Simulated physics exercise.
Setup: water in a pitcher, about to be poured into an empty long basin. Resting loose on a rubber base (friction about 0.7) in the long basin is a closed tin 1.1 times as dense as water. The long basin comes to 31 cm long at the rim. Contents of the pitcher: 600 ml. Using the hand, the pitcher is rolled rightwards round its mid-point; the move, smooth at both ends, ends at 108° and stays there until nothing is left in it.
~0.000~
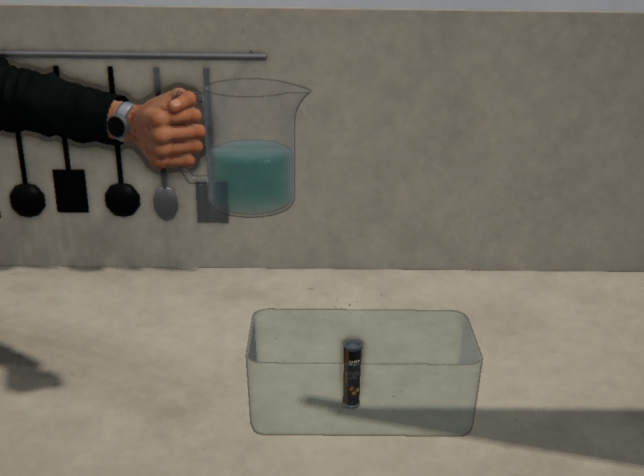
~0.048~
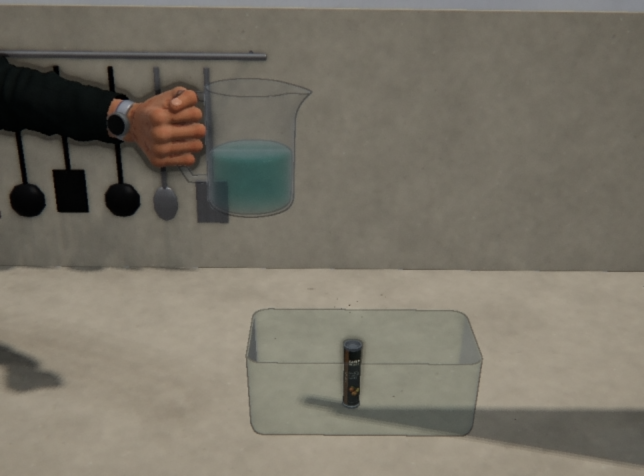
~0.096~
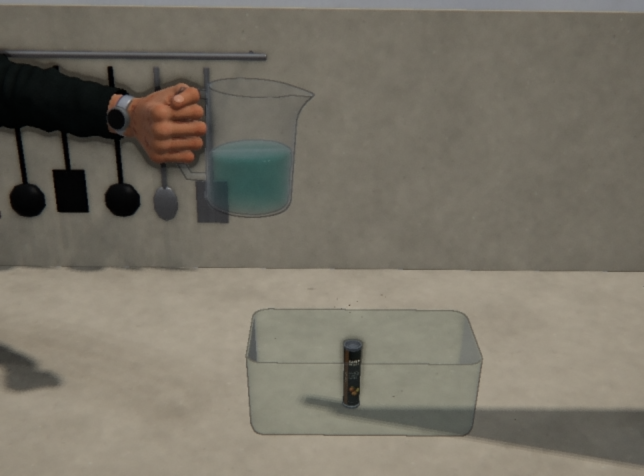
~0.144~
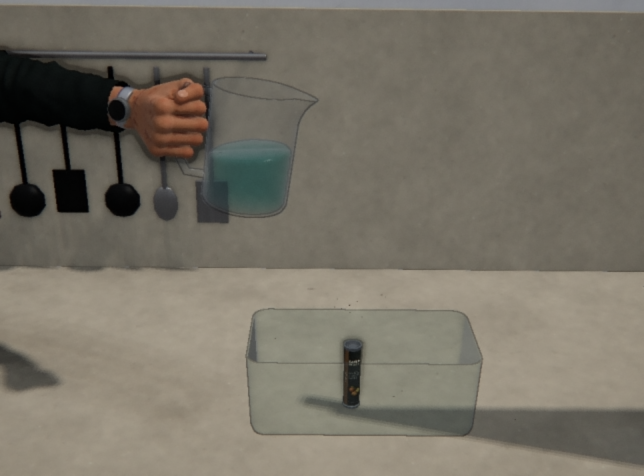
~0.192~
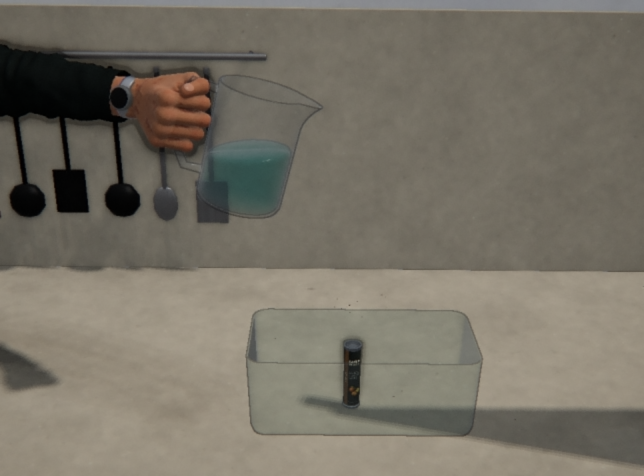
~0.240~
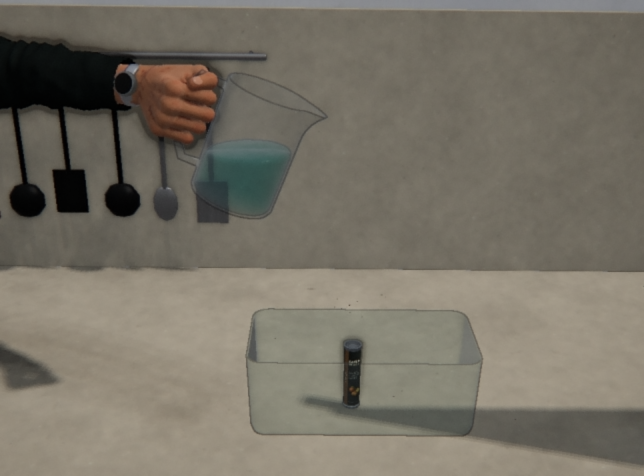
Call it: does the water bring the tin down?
Call: Not brought down.
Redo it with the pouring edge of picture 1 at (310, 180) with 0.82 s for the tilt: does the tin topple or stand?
Then it tips over.
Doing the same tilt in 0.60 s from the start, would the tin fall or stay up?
After the tilt, the tin is still standing.
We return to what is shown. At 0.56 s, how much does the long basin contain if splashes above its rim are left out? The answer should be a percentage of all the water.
About 0 per cent.
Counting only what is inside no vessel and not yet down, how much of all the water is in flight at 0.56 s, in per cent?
Estimate: Some 5 % of the total.
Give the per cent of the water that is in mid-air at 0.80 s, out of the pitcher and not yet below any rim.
Close to 44 %.
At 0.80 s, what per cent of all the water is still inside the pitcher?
Roughly 36 per cent.
By 0.56 s the tilt is 84° and 95 per cent is still to pour; the tin stands where it began.
By 0.80 s the tilt is 108° and 35 per cent is still to pour; the tin stands where it began.
By 1.05 s the tilt is 108° and 5 per cent is still to pour; the tin stands where it began.
By 1.32 s the tilt is 108° and 0 per cent is still to pour; the tin stands where it began.
At rest the tin stands where it began.
